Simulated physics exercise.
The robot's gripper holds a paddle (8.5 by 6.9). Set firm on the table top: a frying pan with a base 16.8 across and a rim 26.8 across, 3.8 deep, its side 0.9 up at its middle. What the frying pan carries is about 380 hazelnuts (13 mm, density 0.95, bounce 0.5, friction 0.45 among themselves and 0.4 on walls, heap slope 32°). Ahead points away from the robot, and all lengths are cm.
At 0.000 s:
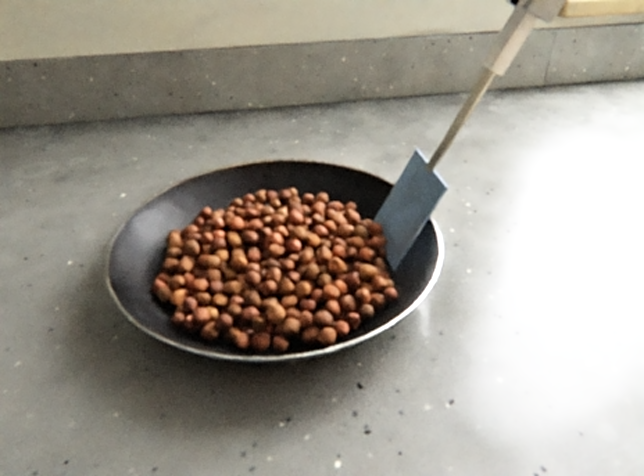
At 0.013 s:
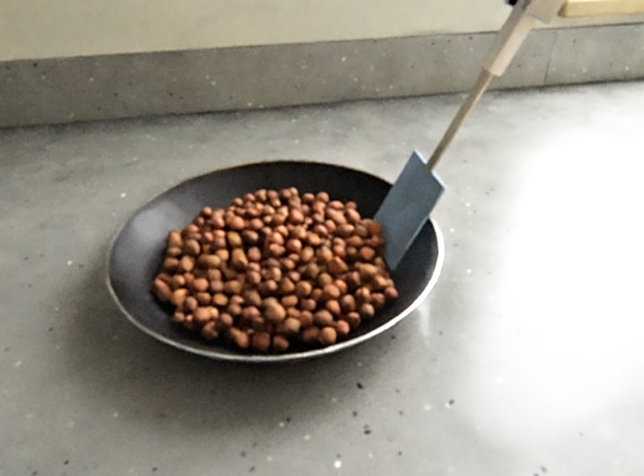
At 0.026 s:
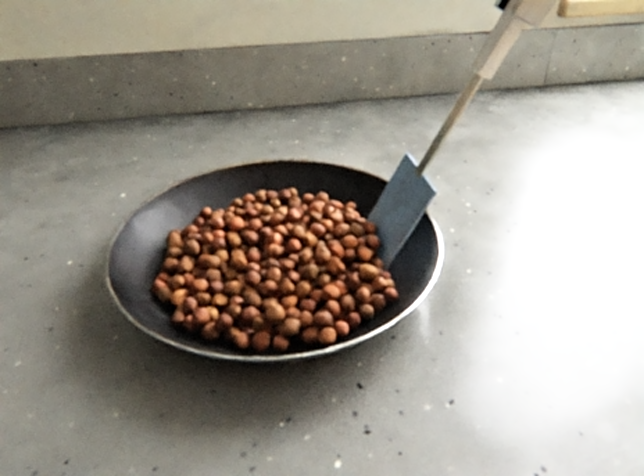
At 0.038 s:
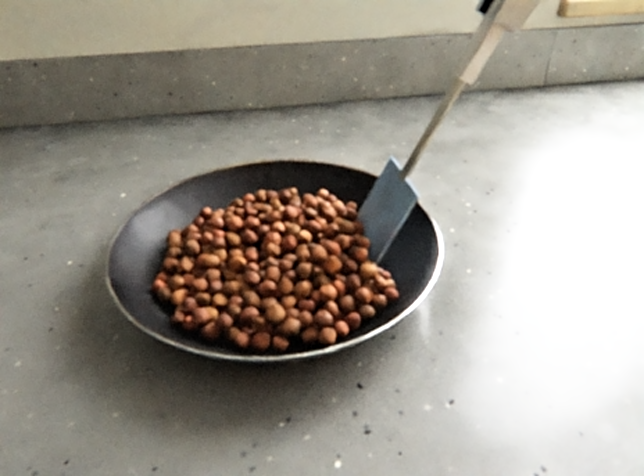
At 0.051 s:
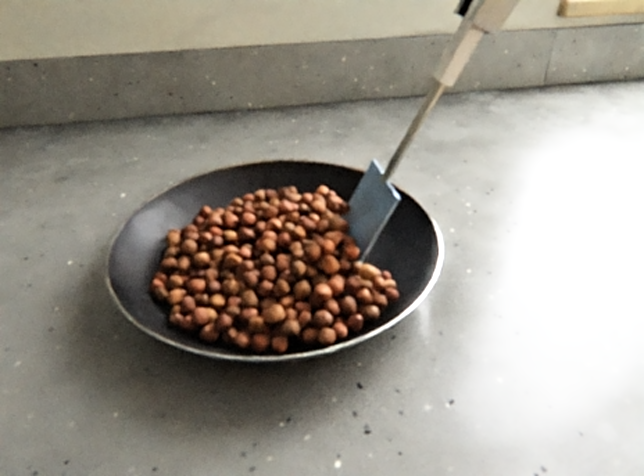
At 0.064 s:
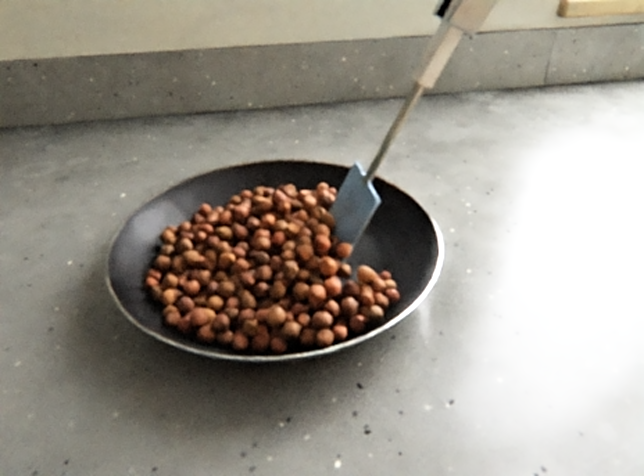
A blue-gray paddle held by a robot's gripper rests at the right side of a dark frying pan of hazelnuts, then moves left into the heap, pushing nuts along and leaving bare pan behind it.
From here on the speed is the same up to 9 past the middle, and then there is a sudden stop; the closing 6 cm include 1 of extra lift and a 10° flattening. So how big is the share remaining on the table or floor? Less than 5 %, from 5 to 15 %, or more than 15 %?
More than 15 %.
By 0.10 s, sloping 64°, highest piece 7 above the table; 382 in the frying pan.
By 0.13 s, sloping 62°, highest piece 8 above the table; 382 in the frying pan.
By 0.35 s, sloping 54°, highest piece 13 above the table; 294 in the frying pan, 58 on the table or floor, 30 on the blade or in flight.
By 1.40 s, sloping 54°, highest piece 4 above the table; 294 in the frying pan, 88 on the table or floor.
Final count, 294 in the frying pan, 88 on the table or floor. That is 23 % on the table or floor.
